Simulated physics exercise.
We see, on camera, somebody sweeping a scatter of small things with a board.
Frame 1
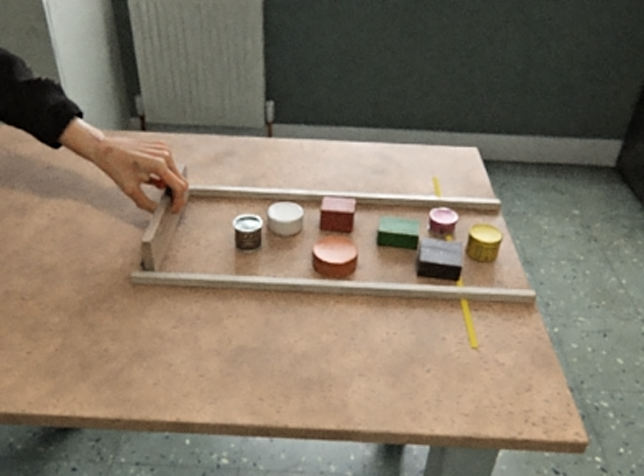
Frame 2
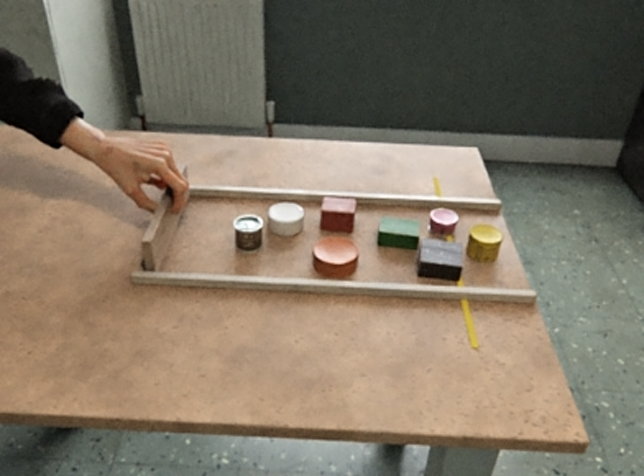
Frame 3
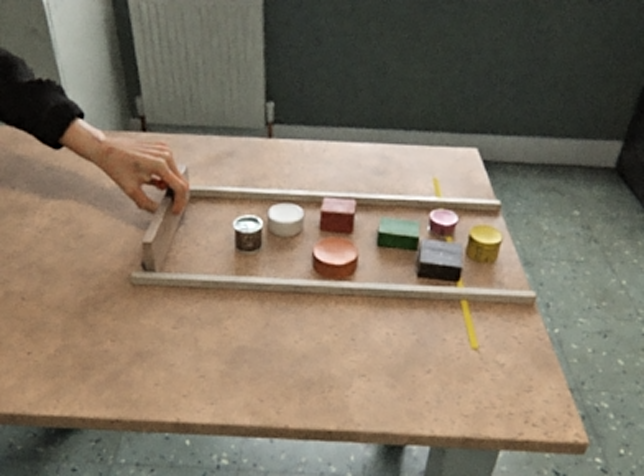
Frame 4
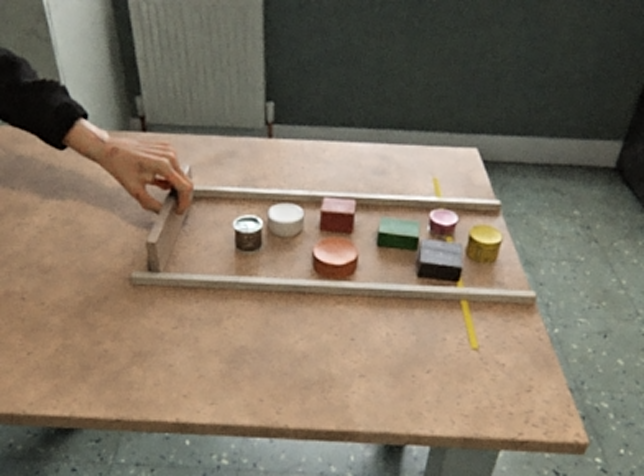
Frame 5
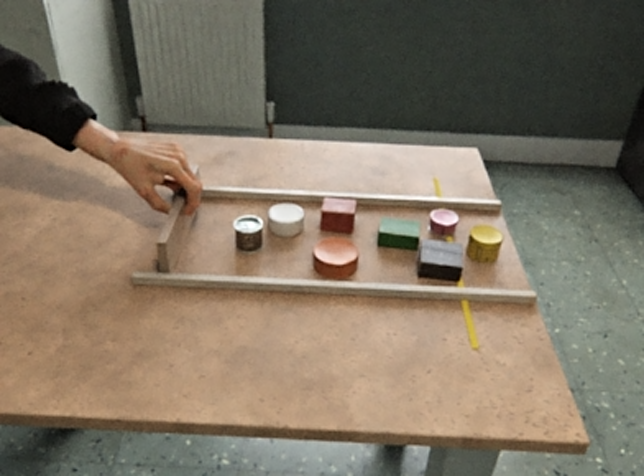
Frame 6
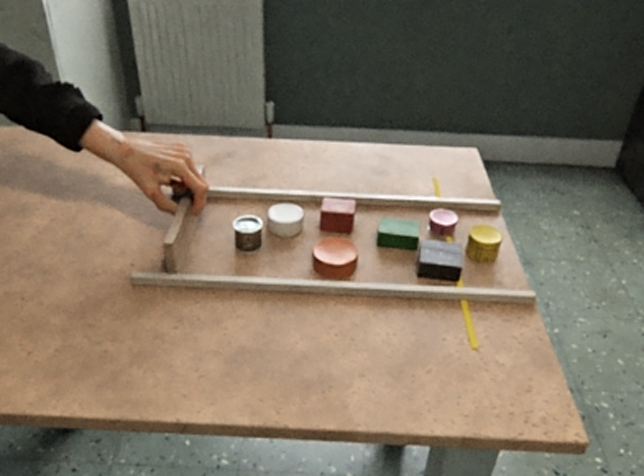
A hand slid a wooden board a short way to the right between two pale rails on a table, while the scattered little tubs and blocks in front of it stayed still.
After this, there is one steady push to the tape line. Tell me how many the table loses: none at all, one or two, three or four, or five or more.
The table loses one or two.
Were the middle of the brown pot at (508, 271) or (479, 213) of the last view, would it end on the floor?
Gone; Safe.
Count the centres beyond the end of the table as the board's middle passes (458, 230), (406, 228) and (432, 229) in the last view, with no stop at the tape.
Taking the places in turn, the counts are 2, 0 and 1.
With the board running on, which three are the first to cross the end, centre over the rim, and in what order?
Order, earliest first: The yellow tub; the black block; the green block.
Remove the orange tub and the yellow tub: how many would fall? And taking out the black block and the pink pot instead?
The count is 0 in the first case and 1 in the second.
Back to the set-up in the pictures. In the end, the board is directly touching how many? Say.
Result: 4 in all.
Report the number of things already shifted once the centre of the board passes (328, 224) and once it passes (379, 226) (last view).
The number moved is 4 and then 6.
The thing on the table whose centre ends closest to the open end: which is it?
The black block ends nearest.
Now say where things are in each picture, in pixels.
In the first frame, yellow tub (484, 243); pink pot (442, 223); black block (440, 259); board (168, 215); tape (451, 246).
In the second frame, pink pot (443, 223); red block (338, 215).
In the third frame, black block (440, 260); brown pot (248, 235).
In the fourth frame, yellow tub (484, 244); orange tub (335, 258).
In the fifth frame, pink pot (443, 224); board (182, 217).
In the sixth frame, yellow tub (484, 244); pink pot (442, 224); black block (440, 260); board (188, 217); tape (451, 247).
Soon after, none off yet; yellow tub at rest near (484, 244); pink pot at rest near (442, 224); black block at rest near (440, 260).
Then, none off yet; yellow tub moved about its own width near (506, 244); pink pot moved a little near (455, 221); black block moved about its own width near (484, 266).
At rest, the number that fall off is one or two; fallen, yellow tub.
